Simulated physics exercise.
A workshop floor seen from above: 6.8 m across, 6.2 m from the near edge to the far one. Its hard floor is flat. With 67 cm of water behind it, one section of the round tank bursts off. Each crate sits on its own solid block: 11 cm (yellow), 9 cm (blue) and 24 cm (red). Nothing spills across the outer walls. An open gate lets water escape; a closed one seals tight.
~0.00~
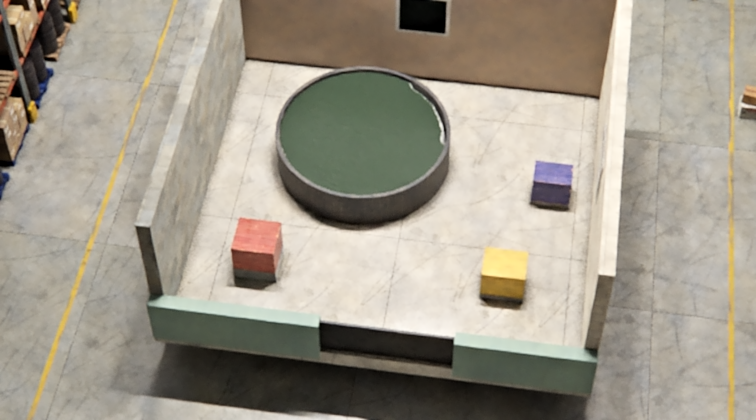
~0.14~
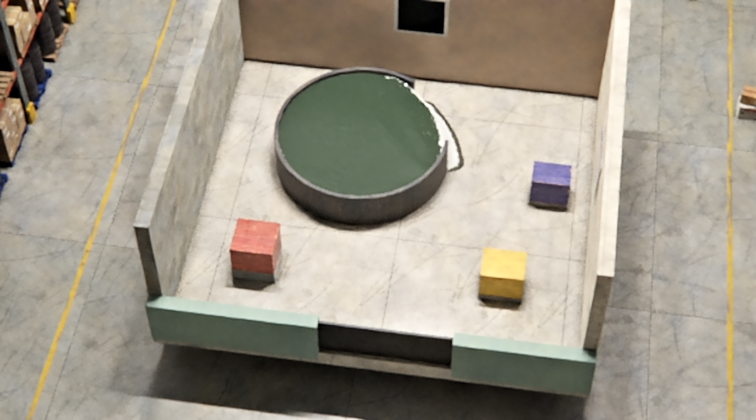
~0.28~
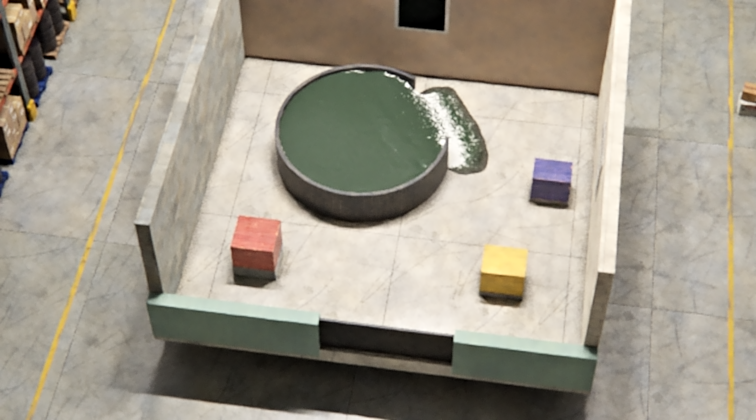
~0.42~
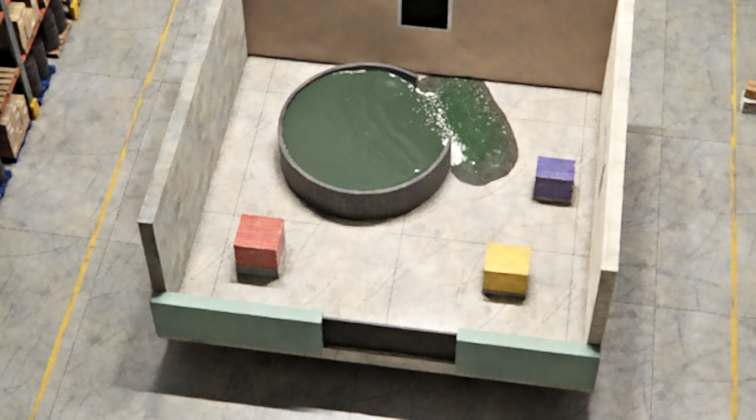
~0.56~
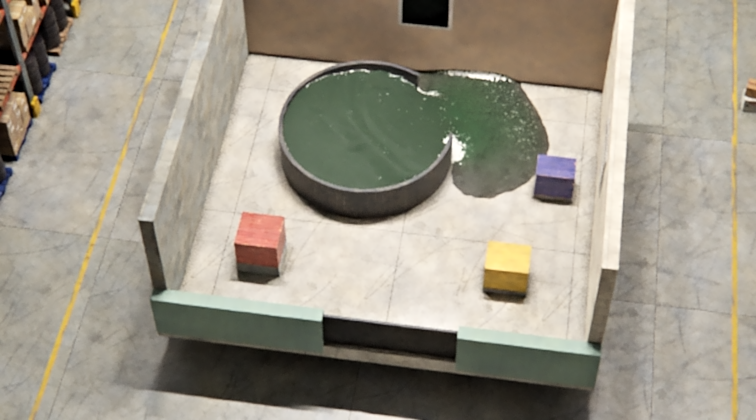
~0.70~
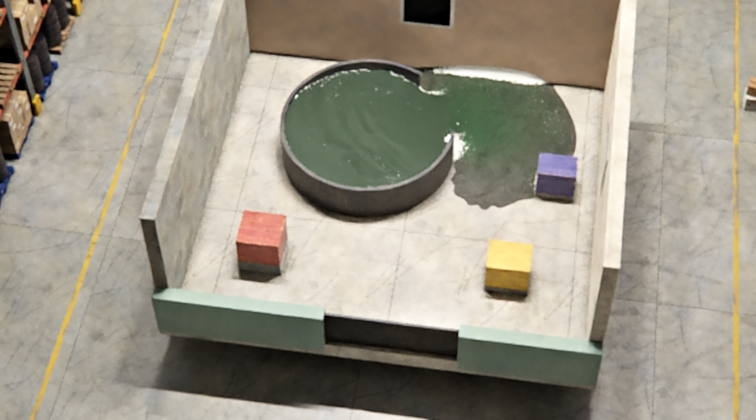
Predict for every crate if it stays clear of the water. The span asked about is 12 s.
The yellow crate is soaked; the blue crate is soaked; the red crate stays dry.
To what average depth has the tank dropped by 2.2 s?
About 41 cm.
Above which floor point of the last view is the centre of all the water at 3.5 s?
Around (451, 146).
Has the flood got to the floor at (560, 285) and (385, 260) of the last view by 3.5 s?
In that order: Wet, not reached.
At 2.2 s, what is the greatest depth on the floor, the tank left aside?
About 57 cm.
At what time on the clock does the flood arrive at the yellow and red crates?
Yellow 2.2 s, red 5.0 s.
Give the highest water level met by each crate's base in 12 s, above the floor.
Peaks in cm: Yellow 22, blue 47, red 17.
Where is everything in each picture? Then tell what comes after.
Still water, 67 cm deep, in the round tank at (363, 133), in the first picture.
The front is at (422, 104), 0.8 m from the gap at (438, 128); 0.3 m2 of floor is under water; 67 cm left at the back of the round tank, in the second picture.
Water pours out at (439, 126) and has run 1.1 m, to (481, 166); deepest outside 38 cm, 67 cm at the round tank's back, in the third picture.
The front is at (511, 162), 1.5 m from the gap at (441, 125); 2.8 m2 of floor is under water; 67 cm left at the back of the round tank, in the fourth picture.
The front is at (542, 154), 1.9 m from the gap at (442, 123); 4.6 m2 of floor is under water; 67 cm left at the back of the round tank, in the fifth picture.
The front is at (571, 146), 2.4 m from the gap at (444, 121); 5.9 m2 of floor is under water; 67 cm left at the back of the round tank, in the sixth picture.
After 1.4 s water covers 25 % of the floor and is deepest (64 cm) near (595, 90); yellow plinth not reached, blue plinth reached, red plinth not reached.
After 2.2 s water covers 30 % of the floor and is deepest (57 cm) near (595, 97); yellow plinth reached, blue plinth reached, red plinth not reached.
After 3.5 s water covers 50 % of the floor and is deepest (43 cm) near (568, 176); yellow plinth reached, blue plinth reached, red plinth not reached.
After 7.0 s water covers 95 % of the floor and is deepest (26 cm) near (558, 174); yellow plinth reached, blue plinth reached, red plinth reached.
After 12.0 s water covers 100 % of the floor and is deepest (20 cm) near (276, 173); highest at the yellow plinth 22 cm, highest at the blue plinth 47 cm, highest at the red plinth 17 cm.
